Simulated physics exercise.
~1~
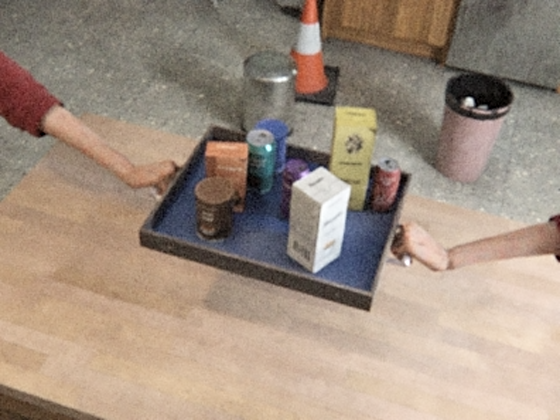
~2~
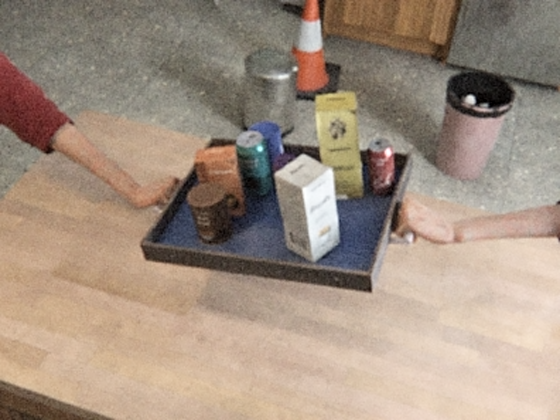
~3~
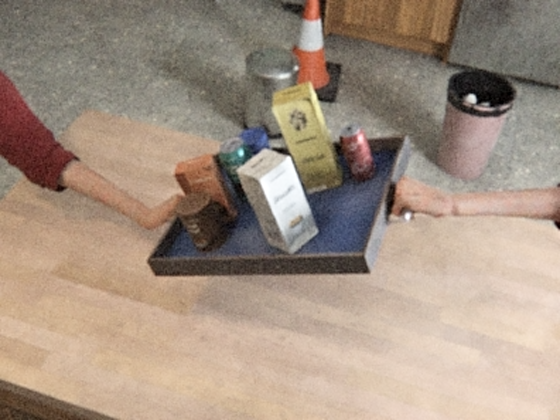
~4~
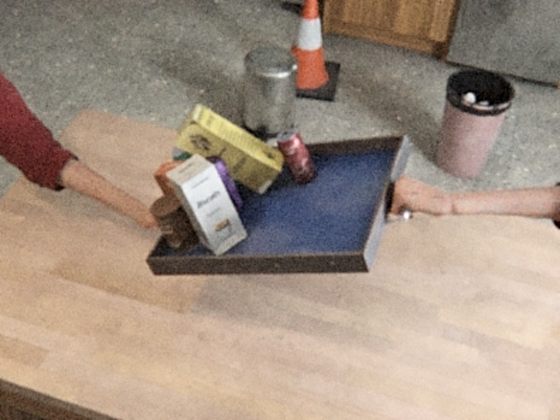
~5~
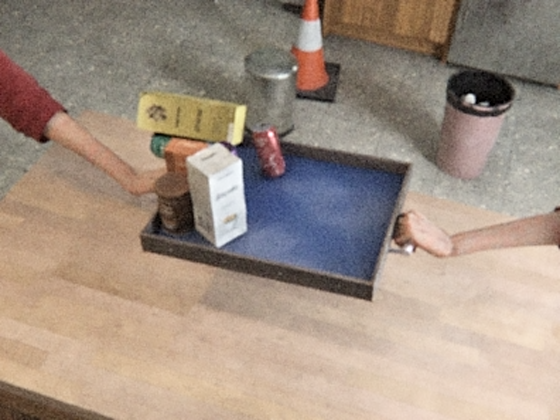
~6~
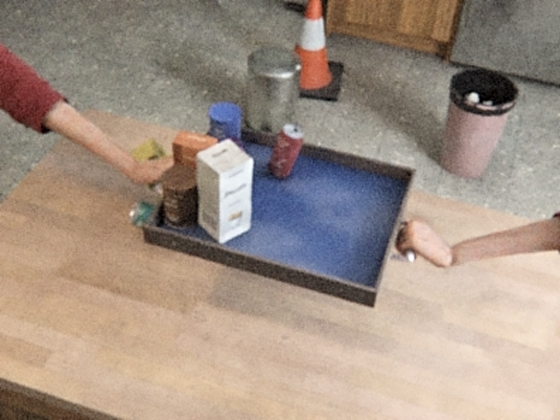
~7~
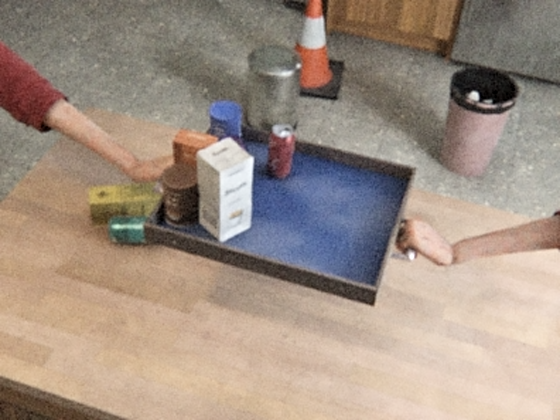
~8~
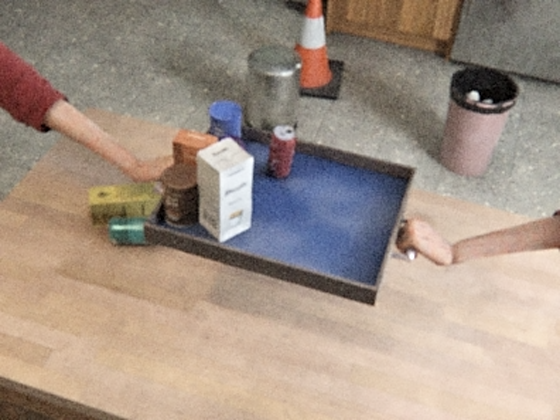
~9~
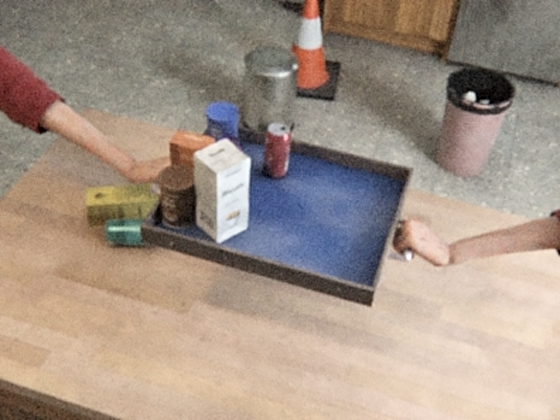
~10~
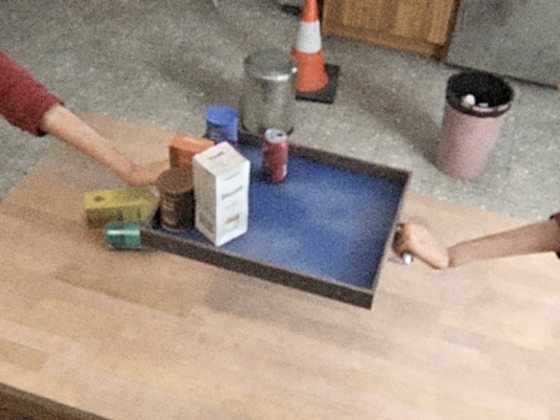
A tray of cans, cartons and tins held in two hands dipped to the left, sending its load sliding that way, then levelled out, with the yellow carton and turquoise can ending up on their sides on the table.
